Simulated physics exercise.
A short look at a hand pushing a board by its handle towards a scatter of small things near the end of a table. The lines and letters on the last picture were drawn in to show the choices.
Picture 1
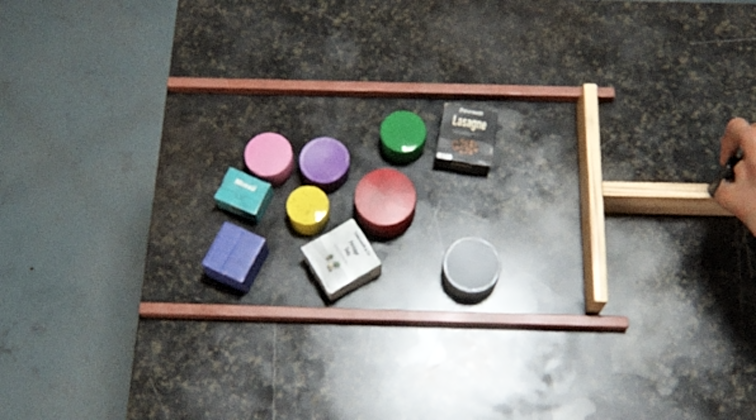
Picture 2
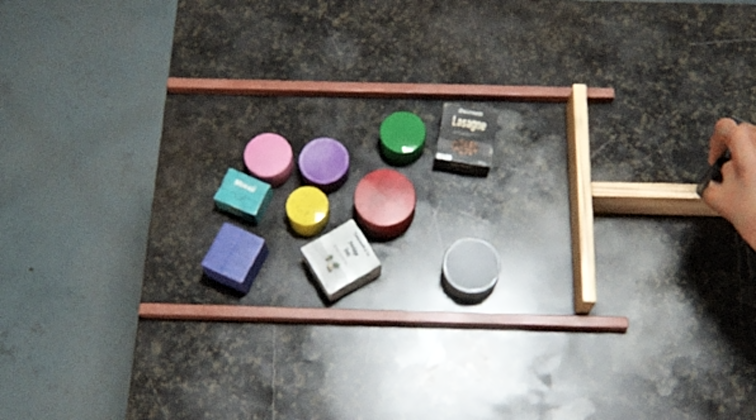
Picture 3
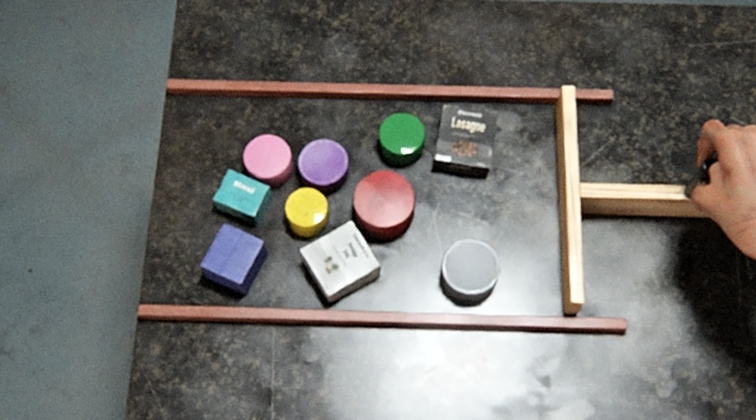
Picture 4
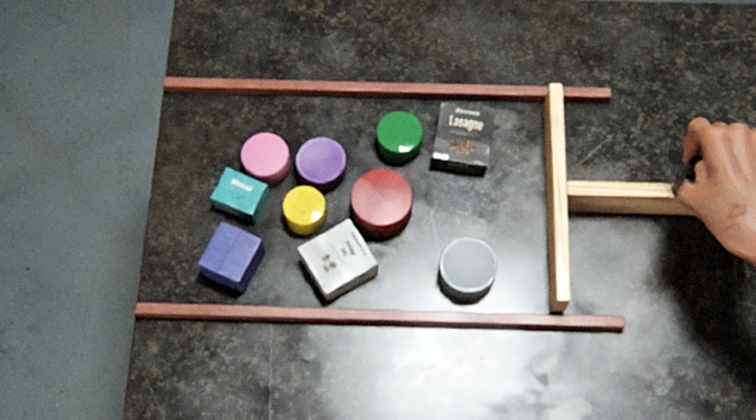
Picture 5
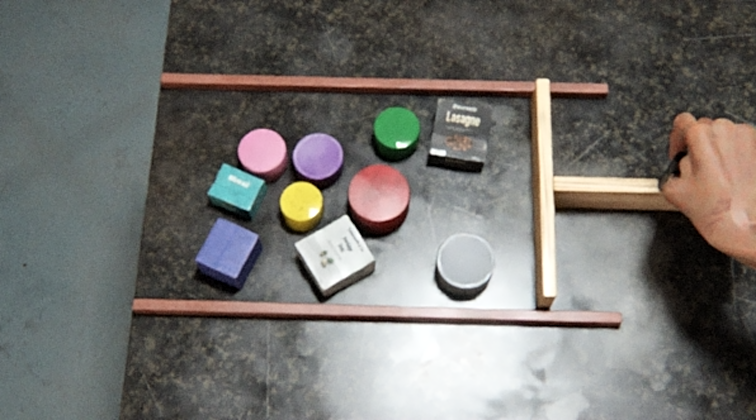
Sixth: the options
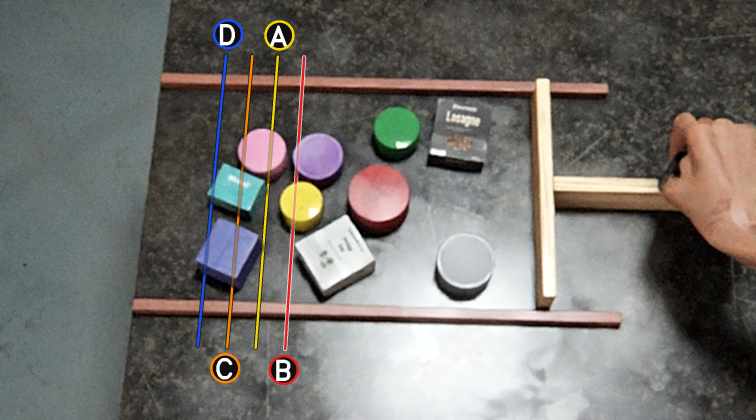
The clip shows a hand sliding a wooden board by its handle steadily leftward between two reddish rails on a dark speckled table, while the colourful round tubs, small blocks and packets ahead of it stay unmoved and untouched.
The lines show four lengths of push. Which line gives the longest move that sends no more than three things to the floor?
C is the last line within the limit.
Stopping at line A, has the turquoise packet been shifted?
Yes.
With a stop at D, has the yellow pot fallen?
Yes.
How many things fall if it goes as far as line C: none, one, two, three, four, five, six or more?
By then, three.
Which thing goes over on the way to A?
The blue block.
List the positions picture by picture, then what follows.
Blue block (237, 257); grey tin (471, 269); red tin (386, 203), in the first picture.
Board (585, 188); black packet (467, 140), in the second picture.
Board (573, 189); white packet (340, 263), in the third picture.
Board (560, 187); yellow pot (306, 211), in the fourth picture.
Board (546, 183); purple tub (319, 162); blue block (230, 254); grey tin (465, 265), in the fifth picture.
On the marked copy, A at (267, 194); B at (295, 195); C at (240, 193); D at (213, 193).
Following C. Soon after the start, board (434, 180); grey tin (396, 265); purple tub (314, 163).
Later, board (323, 177); blue block (174, 249); pink tin (203, 141).
In the end, board (241, 175); blue block over the edge; pink tin over the edge; three fallen.
As for the rest, A is within the limit but short; B is within the limit but short; D drops seven.
